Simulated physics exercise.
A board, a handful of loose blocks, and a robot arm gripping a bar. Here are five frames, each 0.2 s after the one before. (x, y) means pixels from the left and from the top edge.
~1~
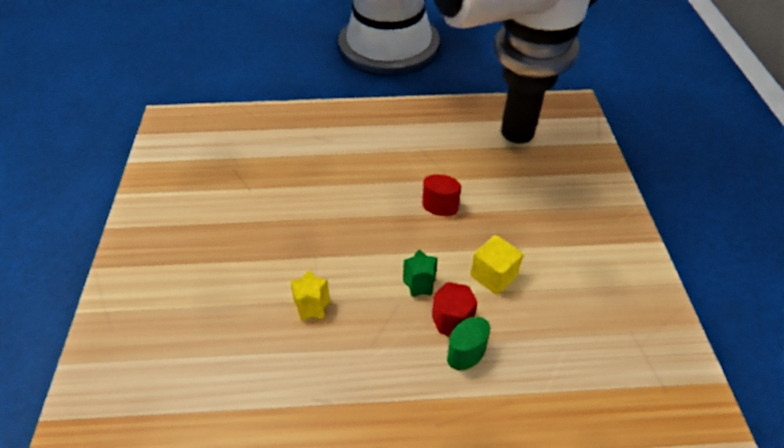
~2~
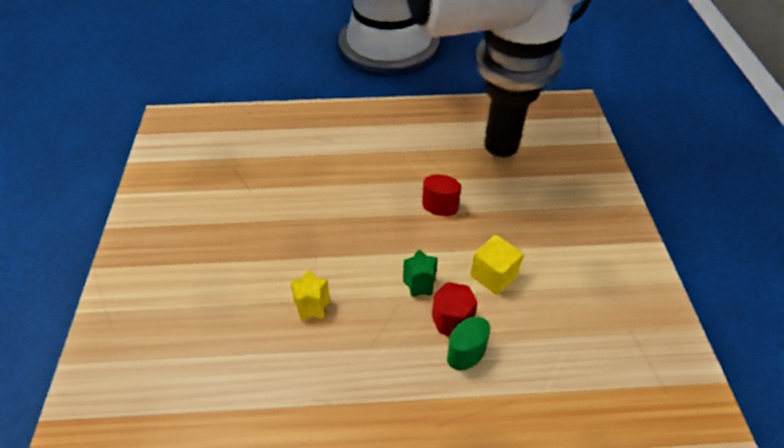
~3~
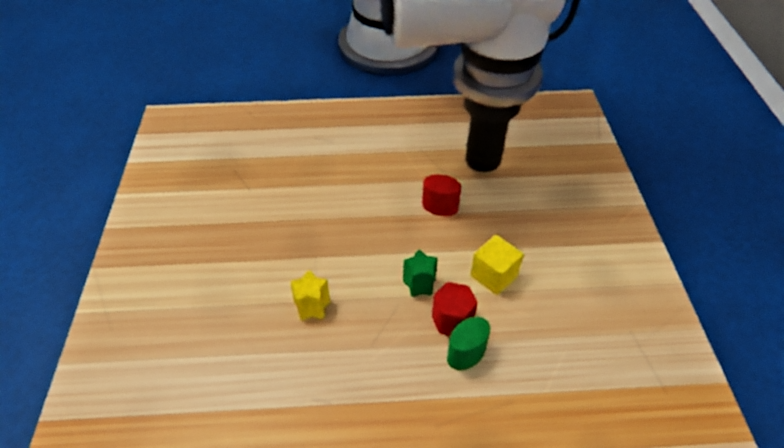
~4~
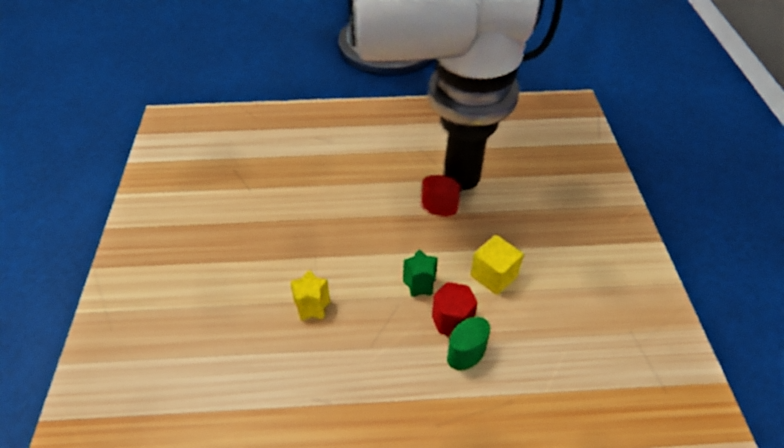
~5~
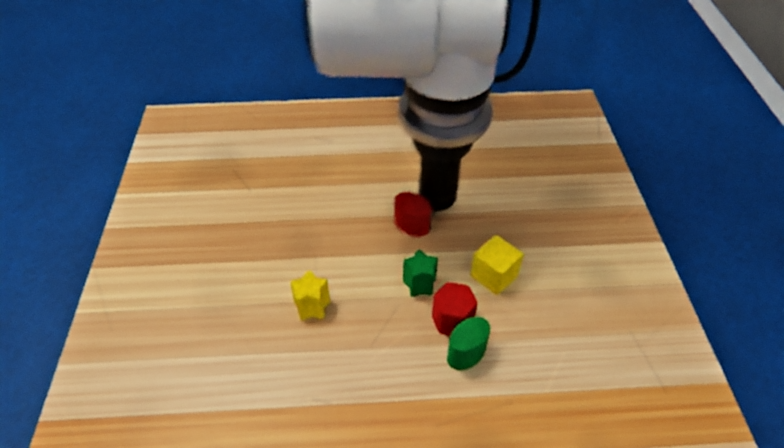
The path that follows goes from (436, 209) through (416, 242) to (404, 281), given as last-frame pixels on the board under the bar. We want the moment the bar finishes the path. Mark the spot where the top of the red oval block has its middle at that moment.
Answer: (371, 233).
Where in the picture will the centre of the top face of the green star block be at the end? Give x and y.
Roughly at (426, 288).
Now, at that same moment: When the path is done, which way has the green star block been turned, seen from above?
Counterclockwise from above.
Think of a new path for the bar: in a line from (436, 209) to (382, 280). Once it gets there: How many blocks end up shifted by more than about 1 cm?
I'm going with one.
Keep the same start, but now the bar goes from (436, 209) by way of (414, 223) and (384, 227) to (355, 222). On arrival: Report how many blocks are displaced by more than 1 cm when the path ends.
Shifted over 1 cm: One.
The first path, step by step. Halfway along, bar at (417, 231); red oval block at (382, 224), turned 70° clockwise.
At the end, bar at (405, 270); red oval block at (371, 233), turned 105° clockwise; green star block at (426, 288), turned 30° anticlockwise; red hexagon at (462, 303); green oval block at (473, 336).
